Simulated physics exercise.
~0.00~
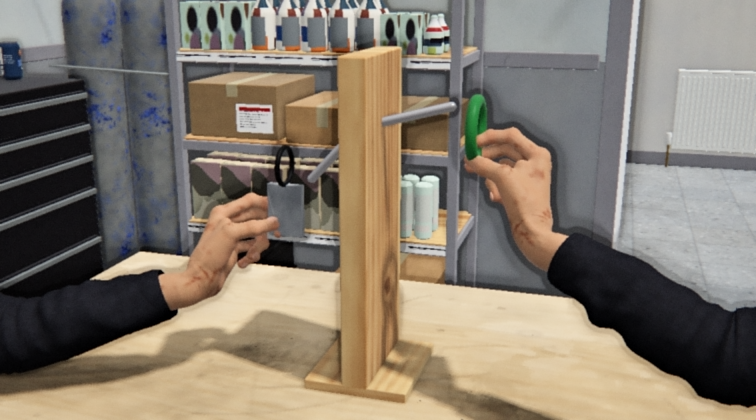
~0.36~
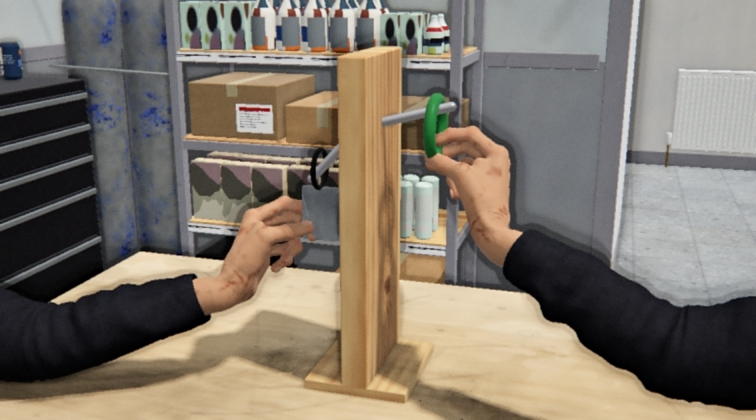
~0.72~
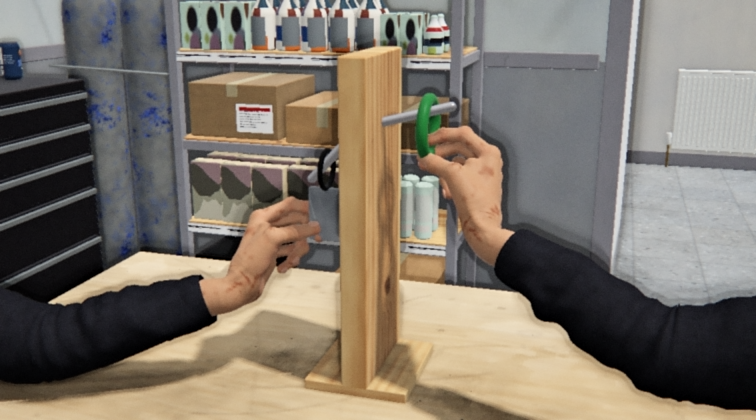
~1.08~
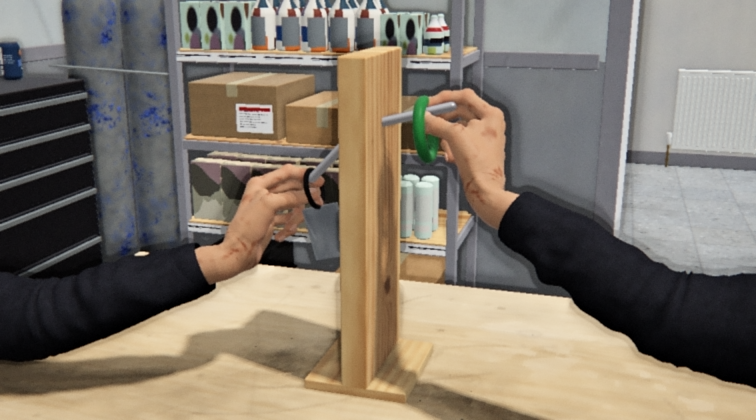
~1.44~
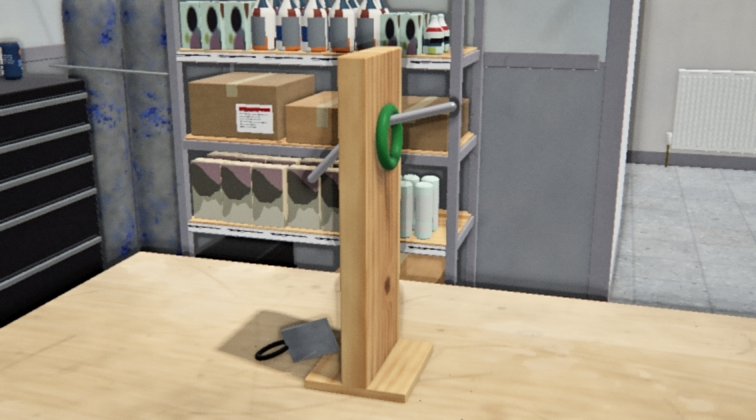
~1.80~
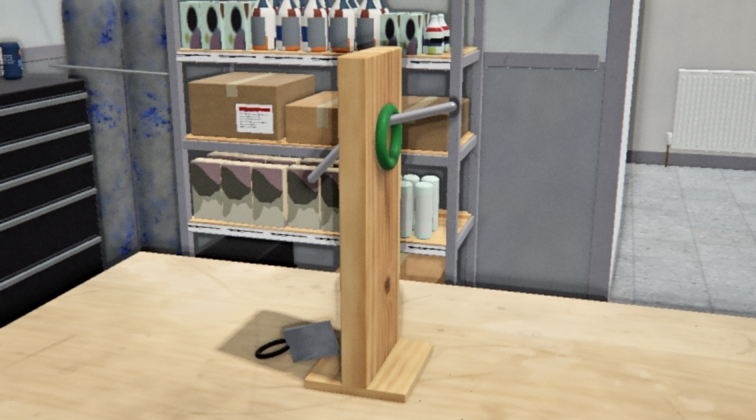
Two hands place a tag and green ring on pegs, but the tag falls.
